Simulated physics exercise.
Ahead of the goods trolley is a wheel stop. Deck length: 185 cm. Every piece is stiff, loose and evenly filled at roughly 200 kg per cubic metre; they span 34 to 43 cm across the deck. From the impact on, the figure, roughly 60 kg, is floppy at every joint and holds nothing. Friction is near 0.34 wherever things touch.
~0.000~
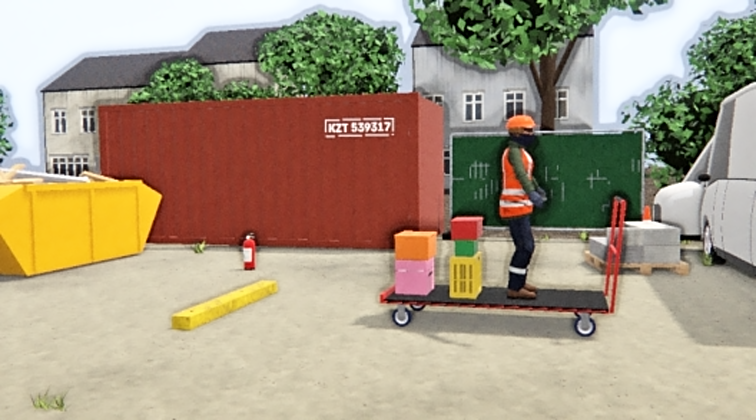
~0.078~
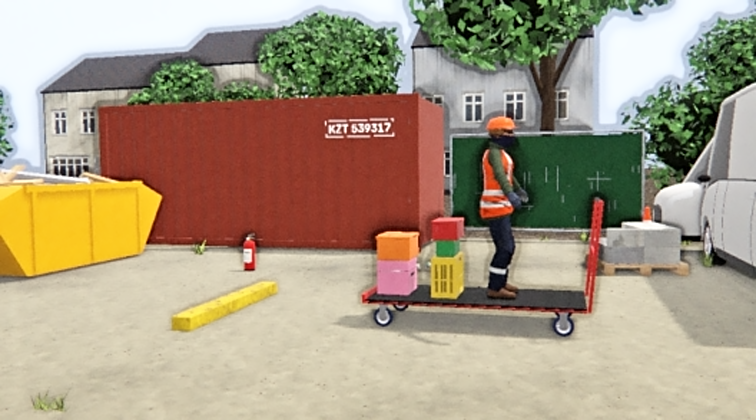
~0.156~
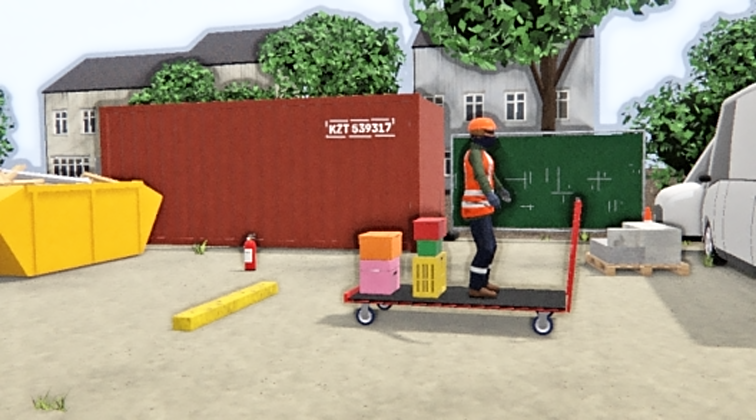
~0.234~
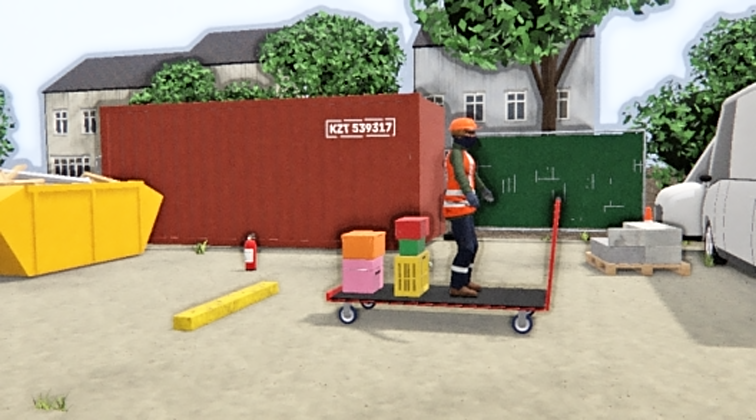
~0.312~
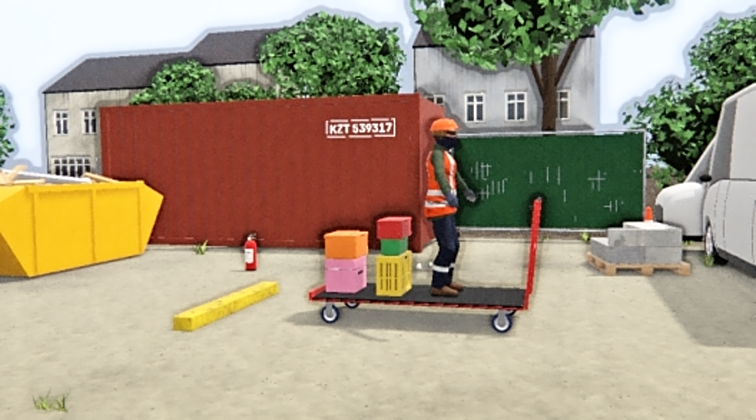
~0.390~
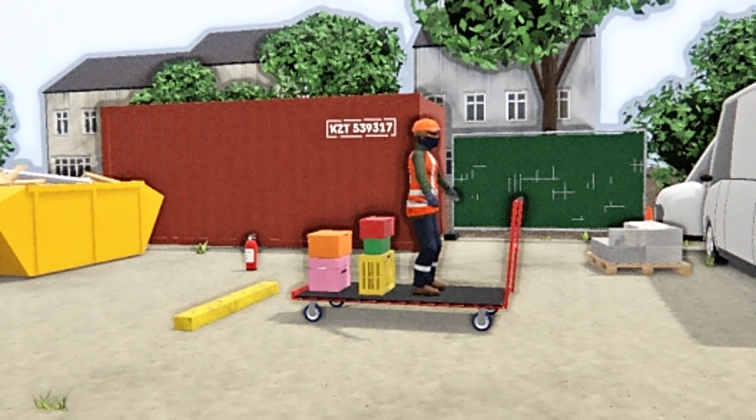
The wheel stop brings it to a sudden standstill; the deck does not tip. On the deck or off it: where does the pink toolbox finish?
In the end the pink toolbox goes over the front rim.
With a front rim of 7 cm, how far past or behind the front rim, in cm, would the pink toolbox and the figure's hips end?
In that case pink 20 behind, hips 0 behind.
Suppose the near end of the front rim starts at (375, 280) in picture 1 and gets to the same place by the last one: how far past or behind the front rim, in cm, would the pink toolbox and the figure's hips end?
In that case pink 20 behind, hips 80 behind.
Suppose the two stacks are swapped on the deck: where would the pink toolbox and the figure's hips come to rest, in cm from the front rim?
In that case pink 20 past, hips 30 past.
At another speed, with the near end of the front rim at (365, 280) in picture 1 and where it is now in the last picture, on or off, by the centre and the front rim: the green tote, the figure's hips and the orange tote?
Then green off, hips on, orange off.
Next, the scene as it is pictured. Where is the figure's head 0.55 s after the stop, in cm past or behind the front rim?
Some 20 cm behind it.
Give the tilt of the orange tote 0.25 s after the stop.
It is tilted some 40°.
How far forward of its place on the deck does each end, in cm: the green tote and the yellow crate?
About: Green 150, yellow 85.
The wheels strike at 0.76 s.
After 1.01 s the pink toolbox is 15 cm behind the rim, tilted 15°, near (246, 267) in the last picture's view.
After 1.31 s the pink toolbox is 43 cm past the rim, tilted 160°, near (194, 287) in the last picture's view.
After 1.76 s the pink toolbox is 80 cm past the rim, tilted 90°, near (162, 292) in the last picture's view.
Final state at 4.8 s, past the rim, pink toolbox, red tote, orange tote, green tote, yellow crate and the figure's hips; nothing is left behind it.
